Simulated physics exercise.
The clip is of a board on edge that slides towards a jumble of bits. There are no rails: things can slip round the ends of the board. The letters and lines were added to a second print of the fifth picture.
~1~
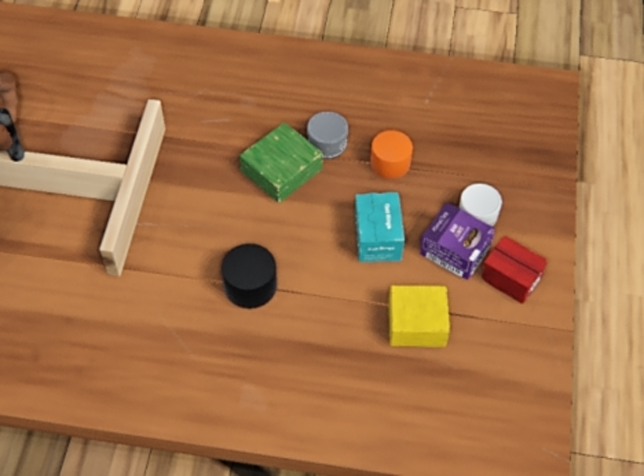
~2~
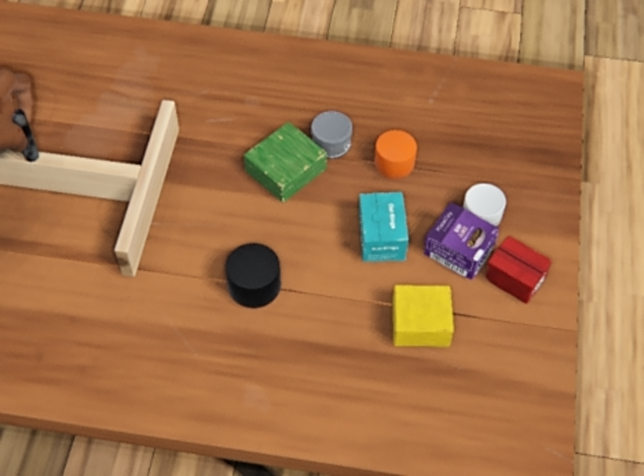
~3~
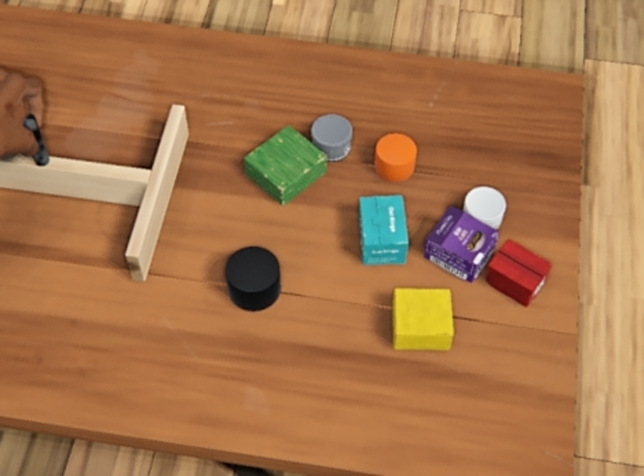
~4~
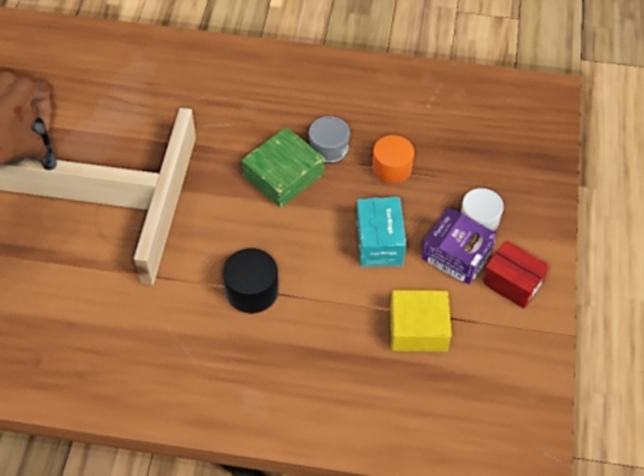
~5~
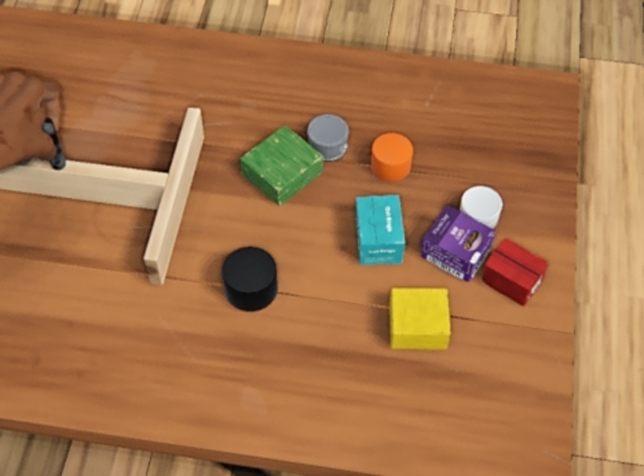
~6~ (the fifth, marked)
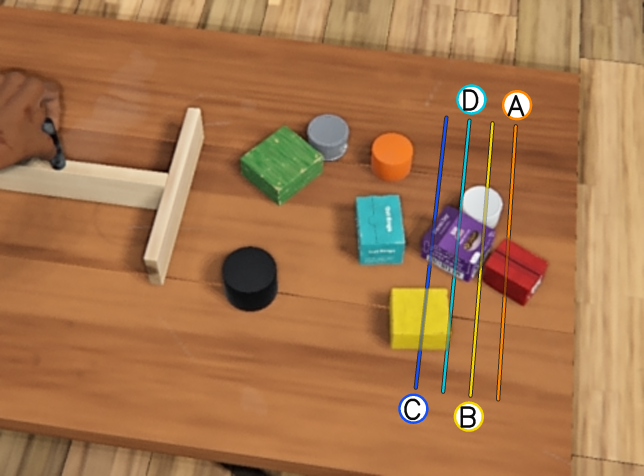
A hand slides a wooden board slightly right across the table towards several scattered objects.
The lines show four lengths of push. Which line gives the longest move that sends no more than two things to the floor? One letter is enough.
No farther than B.
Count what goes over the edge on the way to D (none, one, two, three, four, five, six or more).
By then, one.
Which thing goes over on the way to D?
It is the red box.
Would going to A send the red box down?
By then, yes.
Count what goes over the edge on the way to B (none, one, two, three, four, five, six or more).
By then, one.
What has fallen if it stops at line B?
It is the red box.
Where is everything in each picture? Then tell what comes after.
In the first picture, turquoise packet (379, 227); purple packet (457, 241); red box (513, 269).
In the second picture, board (146, 172); orange tin (395, 155).
In the third picture, board (156, 176); yellow block (422, 319).
In the fourth picture, board (164, 180); white jar (481, 212).
In the fifth picture, board (173, 180); turquoise packet (379, 230); purple packet (458, 243); red box (514, 272).
On the marked copy, A at (508, 251); B at (482, 248); C at (432, 241); D at (457, 244).
Taking B. A third of the way, board (283, 194); grey tin (337, 133); black pot (303, 286).
Two thirds of the way, board (393, 208); red box (523, 274); orange tin (484, 169).
When it is over, board (483, 220); red box over the edge; orange tin (568, 179); one fallen.
As for the rest, A drops four; C is within the limit but short; D is within the limit but short.
